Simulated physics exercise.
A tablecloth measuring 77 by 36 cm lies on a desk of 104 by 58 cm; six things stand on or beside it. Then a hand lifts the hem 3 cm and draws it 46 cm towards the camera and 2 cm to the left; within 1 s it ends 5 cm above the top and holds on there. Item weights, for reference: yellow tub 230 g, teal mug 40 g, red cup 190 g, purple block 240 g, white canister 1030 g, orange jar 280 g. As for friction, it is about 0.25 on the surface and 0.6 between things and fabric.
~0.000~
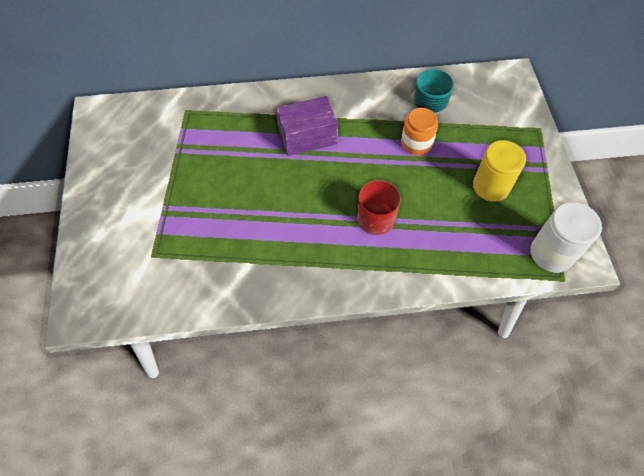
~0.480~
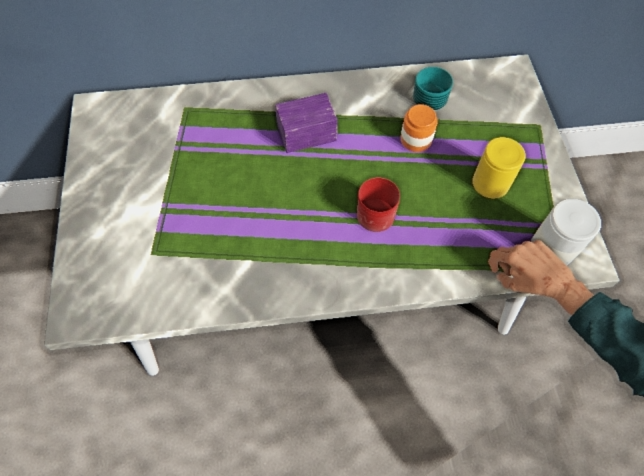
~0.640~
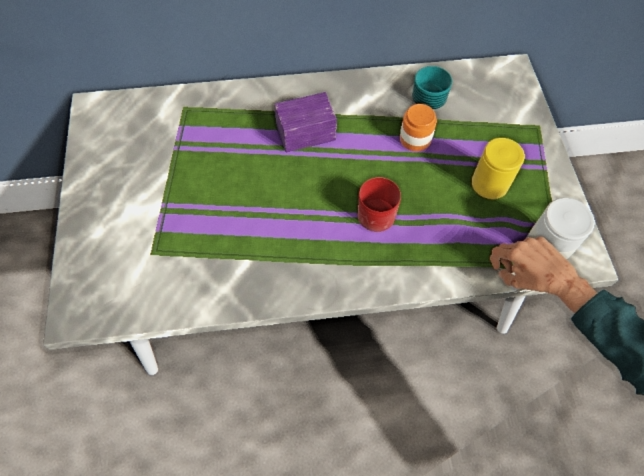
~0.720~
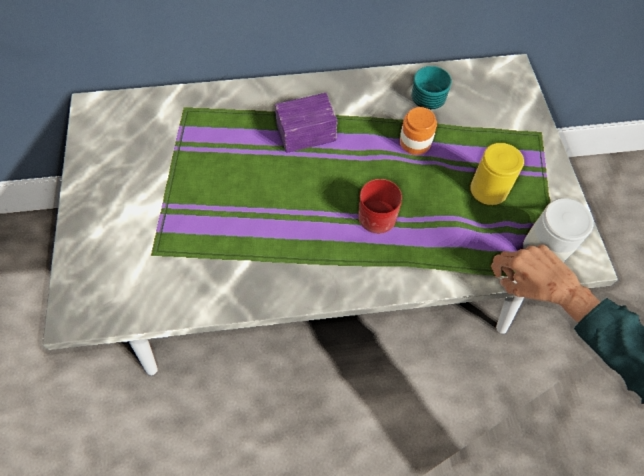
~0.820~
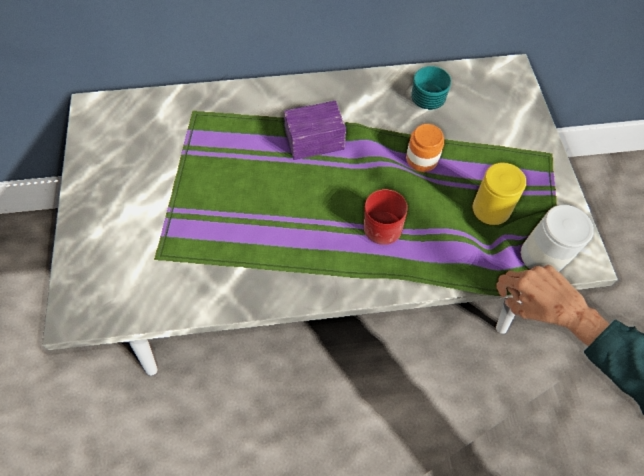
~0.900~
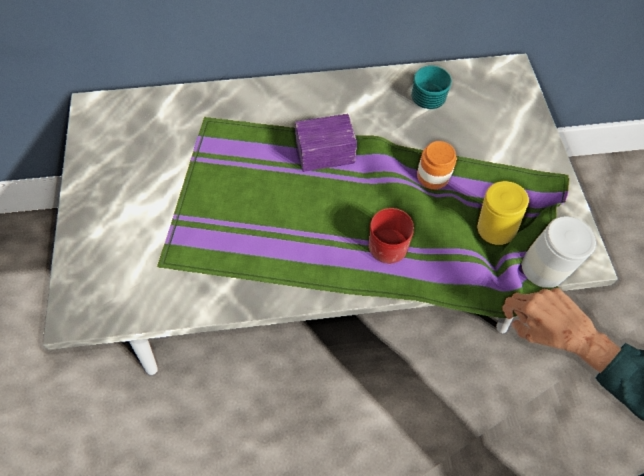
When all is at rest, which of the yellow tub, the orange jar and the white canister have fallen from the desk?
Result: I reckon the yellow tub won't survive up there; I reckon the orange jar won't survive up there; I reckon the white canister won't survive up there.
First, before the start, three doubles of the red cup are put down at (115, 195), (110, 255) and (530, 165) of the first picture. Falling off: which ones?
Still on top, still on top, off the top.
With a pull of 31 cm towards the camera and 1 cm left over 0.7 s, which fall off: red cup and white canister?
Outcome: Red cup leaves the top; white canister leaves the top.
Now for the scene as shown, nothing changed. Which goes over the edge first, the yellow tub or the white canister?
White.
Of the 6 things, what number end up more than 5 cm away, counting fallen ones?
Tally: 5.
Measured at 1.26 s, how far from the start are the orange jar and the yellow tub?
Shift - orange jar 35 cm, yellow tub 35 cm.
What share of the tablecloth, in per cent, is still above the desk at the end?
Share within the edges: Approx. 0 %.
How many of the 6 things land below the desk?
Total: 5.
At 1.1 s, 75 % of the tablecloth is still over the top; orange jar 23 cm off its start, yellow tub 22 cm off its start, white canister lifted 5 cm.
At 1.3 s, 35 % of the tablecloth is still over the top; yellow tub 36 cm off its start, orange jar 35 cm off its start, white canister on its side, 20 cm off its start.
At 1.4 s, 0 % of the tablecloth is still over the top; yellow tub over the edge, orange jar over the edge, white canister over the edge.
At 1.6 s, 0 % of the tablecloth is still over the top; yellow tub over the edge, orange jar over the edge, white canister over the edge.
At 3.2 s, 0 % of the tablecloth is still over the top; yellow tub over the edge, orange jar over the edge, white canister over the edge, purple block over the edge.
